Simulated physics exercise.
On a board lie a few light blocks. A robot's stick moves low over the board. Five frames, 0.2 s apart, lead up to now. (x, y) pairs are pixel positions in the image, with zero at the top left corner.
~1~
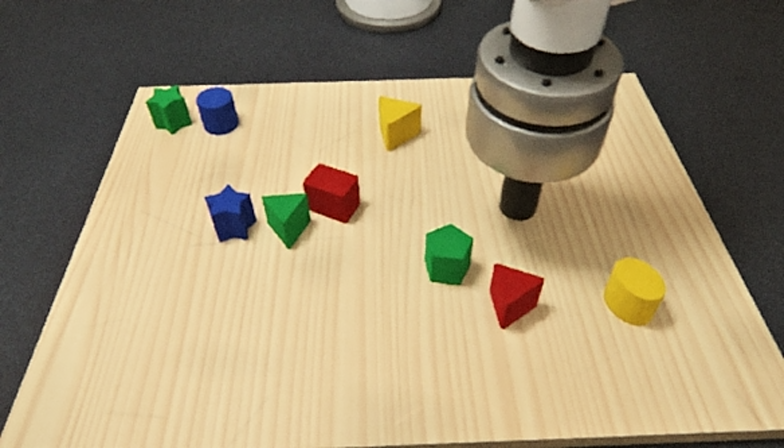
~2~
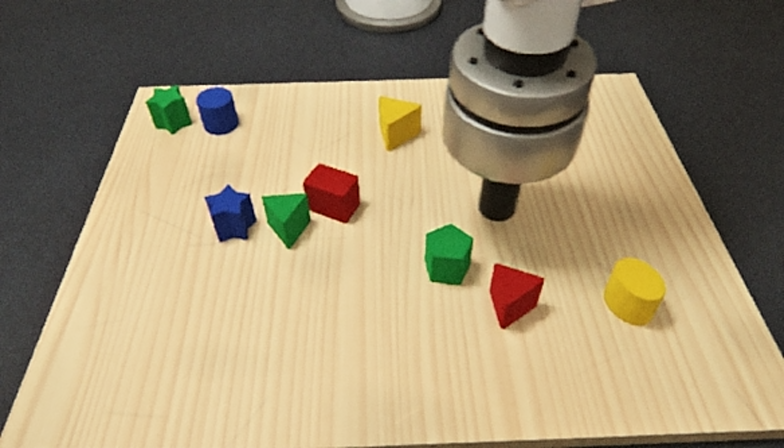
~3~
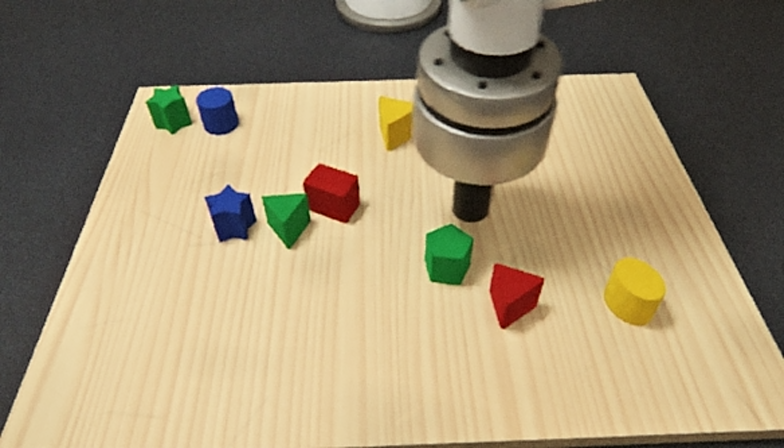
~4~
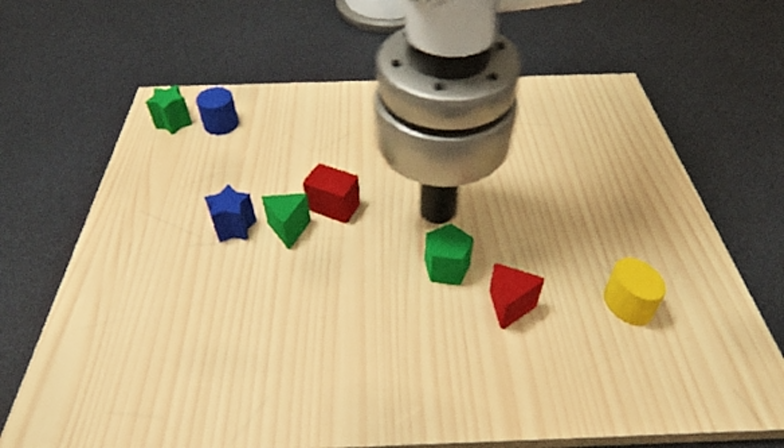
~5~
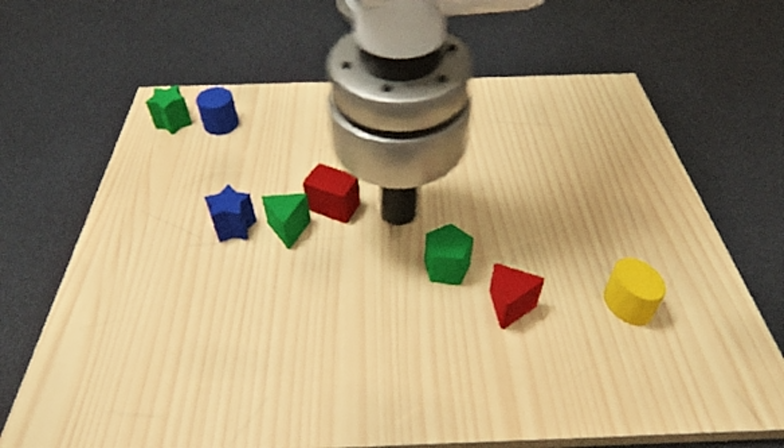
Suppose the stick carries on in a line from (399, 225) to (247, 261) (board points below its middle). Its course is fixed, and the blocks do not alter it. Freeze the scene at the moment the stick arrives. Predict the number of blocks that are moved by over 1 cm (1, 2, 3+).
I'd say just one block gets shifted by more than about 1 cm.
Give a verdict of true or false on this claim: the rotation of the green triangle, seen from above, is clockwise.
The claim holds.
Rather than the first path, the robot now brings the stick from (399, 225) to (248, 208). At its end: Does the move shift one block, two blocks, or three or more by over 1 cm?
My best guess is that three blocks or more move over 1 cm.
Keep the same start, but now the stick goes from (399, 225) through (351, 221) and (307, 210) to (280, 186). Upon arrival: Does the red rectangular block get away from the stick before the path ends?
I expect not.
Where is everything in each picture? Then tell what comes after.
Tip of the stick (518, 208), middles of tops, green triangle (284, 203), red rectangular block (331, 179), in the first picture.
Stick (497, 208), nothing pushed, in the second picture.
Stick (470, 209), nothing pushed, in the third picture.
Stick (438, 211), nothing pushed, in the fourth picture.
Stick (399, 212), green triangle (284, 203), red rectangular block (331, 179), in the fifth picture.
The first path, step by step. One third of the way, stick (349, 224); nothing pushed yet.
Two thirds of the way, stick (297, 236); green triangle (275, 203), turned 25° clockwise.
At the end, stick (244, 248); green triangle (264, 203), turned 55° clockwise; red rectangular block unmoved.
